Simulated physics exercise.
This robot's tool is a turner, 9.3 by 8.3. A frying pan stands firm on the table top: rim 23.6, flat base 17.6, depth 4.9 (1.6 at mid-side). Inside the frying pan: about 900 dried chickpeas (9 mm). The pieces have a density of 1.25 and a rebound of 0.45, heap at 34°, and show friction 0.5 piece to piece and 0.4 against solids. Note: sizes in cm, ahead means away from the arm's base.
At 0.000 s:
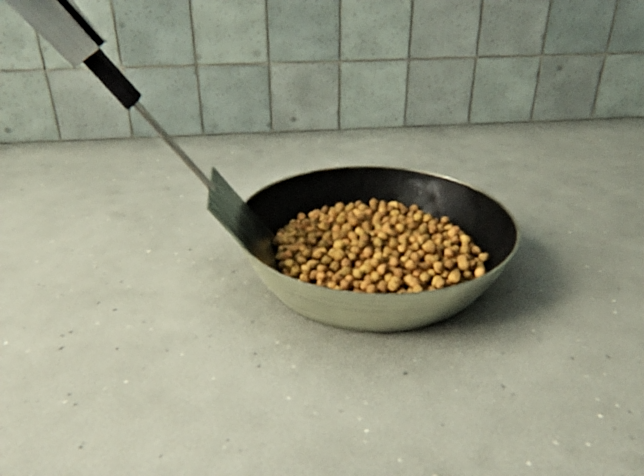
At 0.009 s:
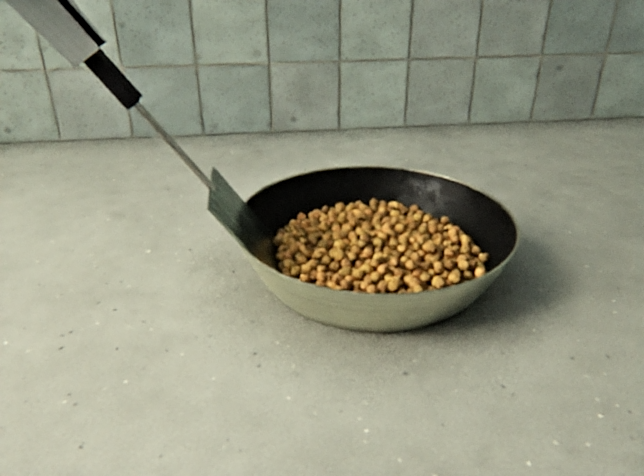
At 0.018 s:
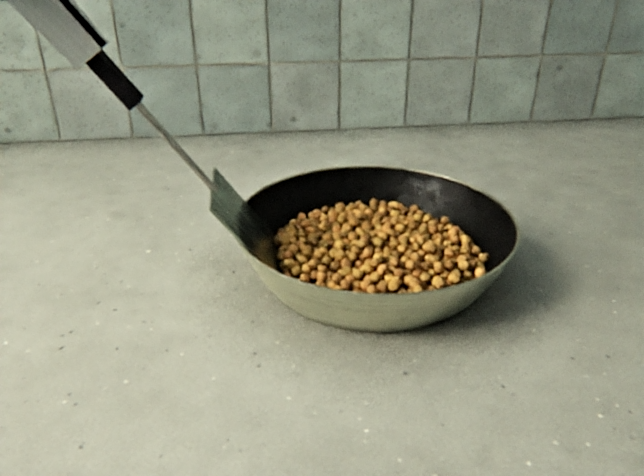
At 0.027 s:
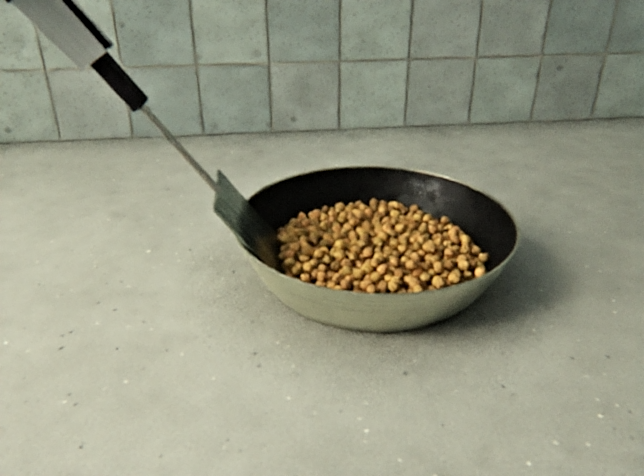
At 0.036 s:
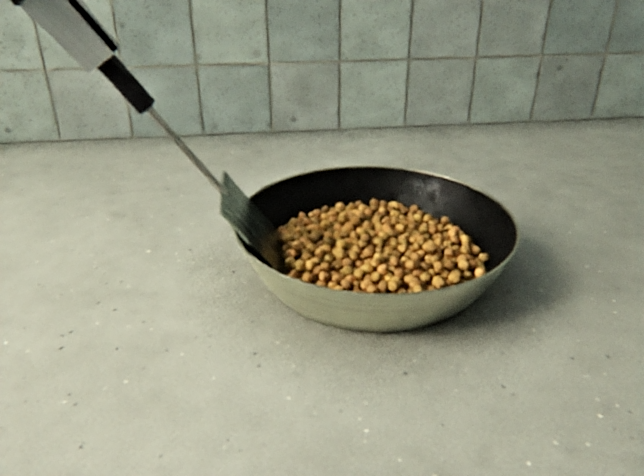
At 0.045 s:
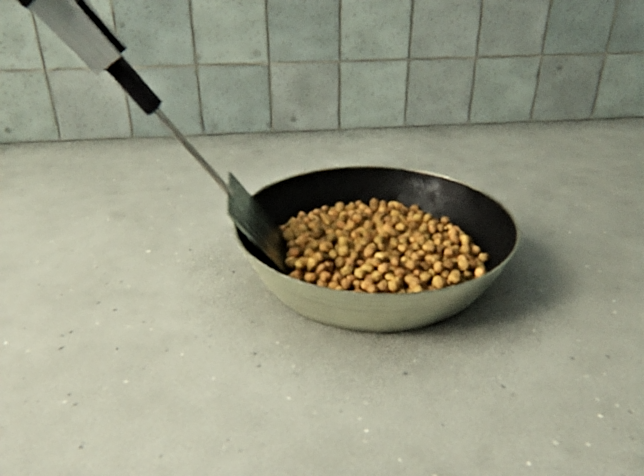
A robot's turner resting at the left edge of a pan of chickpeas, then shifting slightly right against the barely moving pile.
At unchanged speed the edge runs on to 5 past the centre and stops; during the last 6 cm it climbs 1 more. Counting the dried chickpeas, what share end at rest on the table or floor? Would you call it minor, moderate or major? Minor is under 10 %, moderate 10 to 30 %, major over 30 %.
I would call it minor.
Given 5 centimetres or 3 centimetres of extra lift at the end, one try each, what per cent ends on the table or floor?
Roughly 0 % and then 0 %.
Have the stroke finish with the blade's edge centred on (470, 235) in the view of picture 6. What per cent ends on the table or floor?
Roughly 25 per cent.
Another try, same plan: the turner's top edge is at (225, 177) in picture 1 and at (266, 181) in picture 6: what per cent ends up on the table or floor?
About 15 per cent.
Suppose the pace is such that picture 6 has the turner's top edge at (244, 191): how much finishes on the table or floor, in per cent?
I'd say around 10 per cent.
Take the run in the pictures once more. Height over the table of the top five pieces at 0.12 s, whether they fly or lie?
They are some 4 cm up.
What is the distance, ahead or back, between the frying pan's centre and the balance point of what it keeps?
It sits near 4.0 centimetres ahead of centre.
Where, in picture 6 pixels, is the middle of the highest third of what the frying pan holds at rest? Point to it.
Close to pixel (453, 228).
After 0.12 s, sloping 55°, highest piece 5 above the table; 900 in the frying pan.
After 0.20 s, sloping 55°, highest piece 5 above the table; 900 in the frying pan.
After 0.43 s, sloping 55°, highest piece 5 above the table; 900 in the frying pan.
After 1.48 s, sloping 55°, highest piece 5 above the table; 900 in the frying pan.
In the end, 900 in the frying pan. That is 0 % on the table or floor.
